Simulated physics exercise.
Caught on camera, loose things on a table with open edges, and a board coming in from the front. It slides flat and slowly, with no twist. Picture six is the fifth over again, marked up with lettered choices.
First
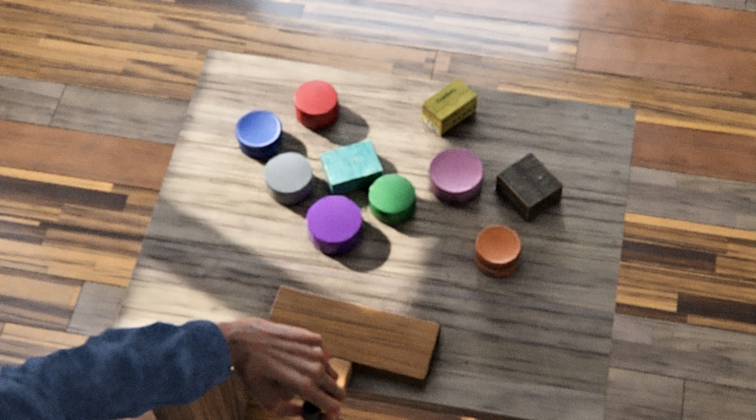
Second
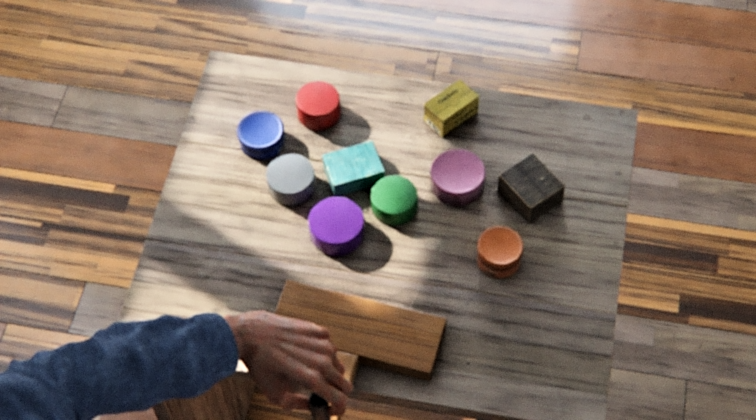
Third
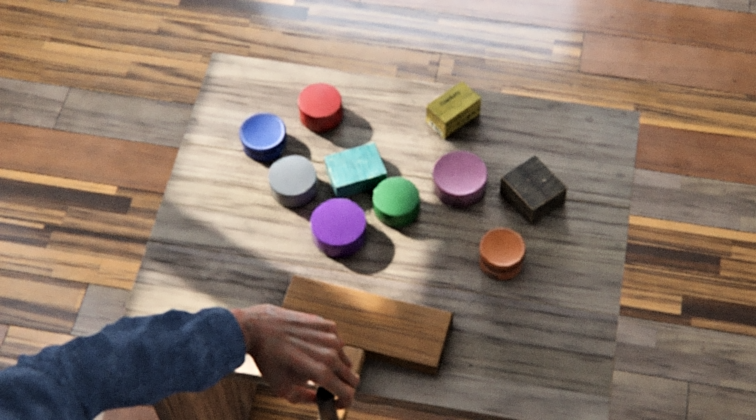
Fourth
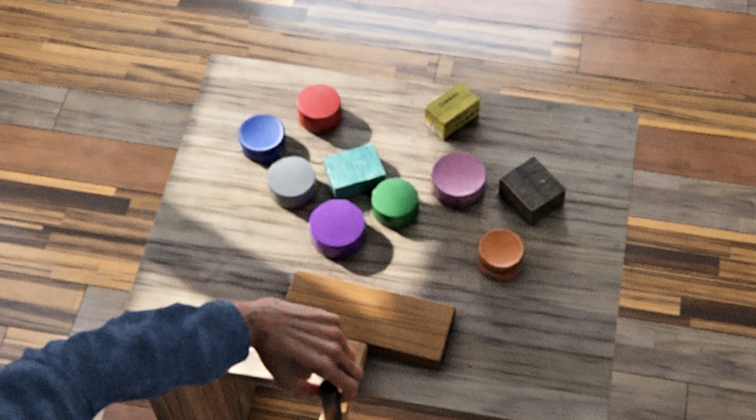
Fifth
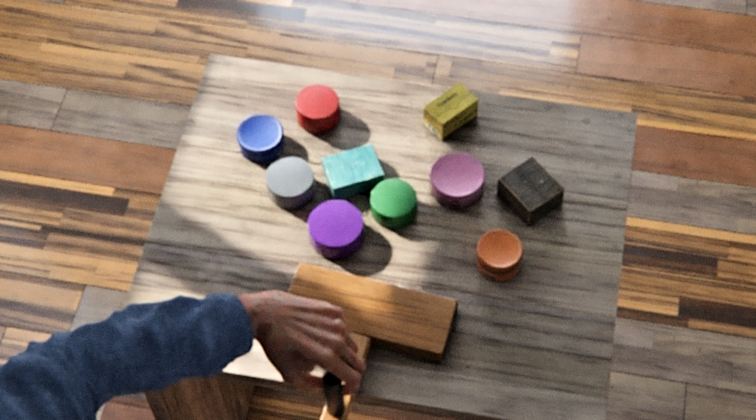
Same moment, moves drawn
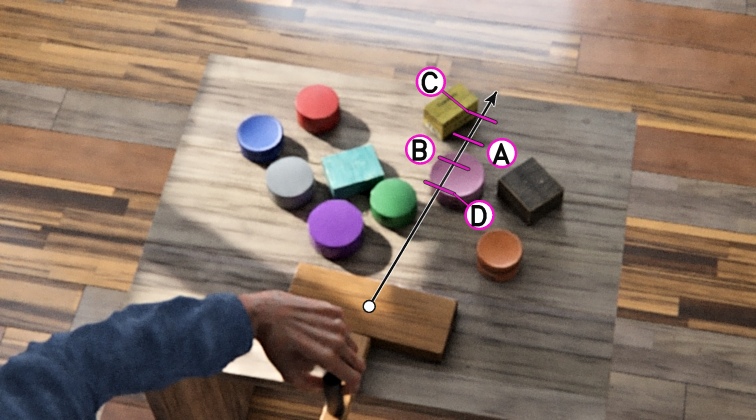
A hand in a blue sleeve slowly pushes a flat wooden board by its handle, from the front edge of a grey wooden table, seen from above on a striped plank floor. Blue, red, grey and purple round containers sit left, a turquoise block and green tin mid-table, and pink and orange containers with yellow and black blocks right. The board slides slightly inward and rightward, touching nothing, while the objects stay in place and the view shifts faintly.
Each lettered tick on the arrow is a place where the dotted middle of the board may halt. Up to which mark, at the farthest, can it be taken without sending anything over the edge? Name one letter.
B.
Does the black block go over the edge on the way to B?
No.
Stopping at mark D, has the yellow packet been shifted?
By then, no.
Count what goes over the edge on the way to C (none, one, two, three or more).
By then, three or more.
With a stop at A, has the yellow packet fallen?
By then, yes.
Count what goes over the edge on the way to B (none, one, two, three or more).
In all, none.
On the copy, A at (468, 139); B at (454, 163); C at (481, 117); D at (440, 188); the arrow from (369, 306) to (496, 93); the white dot at (369, 306).
On B. First, board (402, 257); orange tub (511, 250); turquoise block (357, 155).
Then, board (431, 206); turquoise block (366, 107); black block (535, 187).
Finally, board (454, 169); yellow packet (465, 89); turquoise block (362, 76); nothing has fallen.
By contrast, A drops the turquoise block and yellow packet; C drops the pink jar, turquoise block, green tin and yellow packet; D is safe but short.
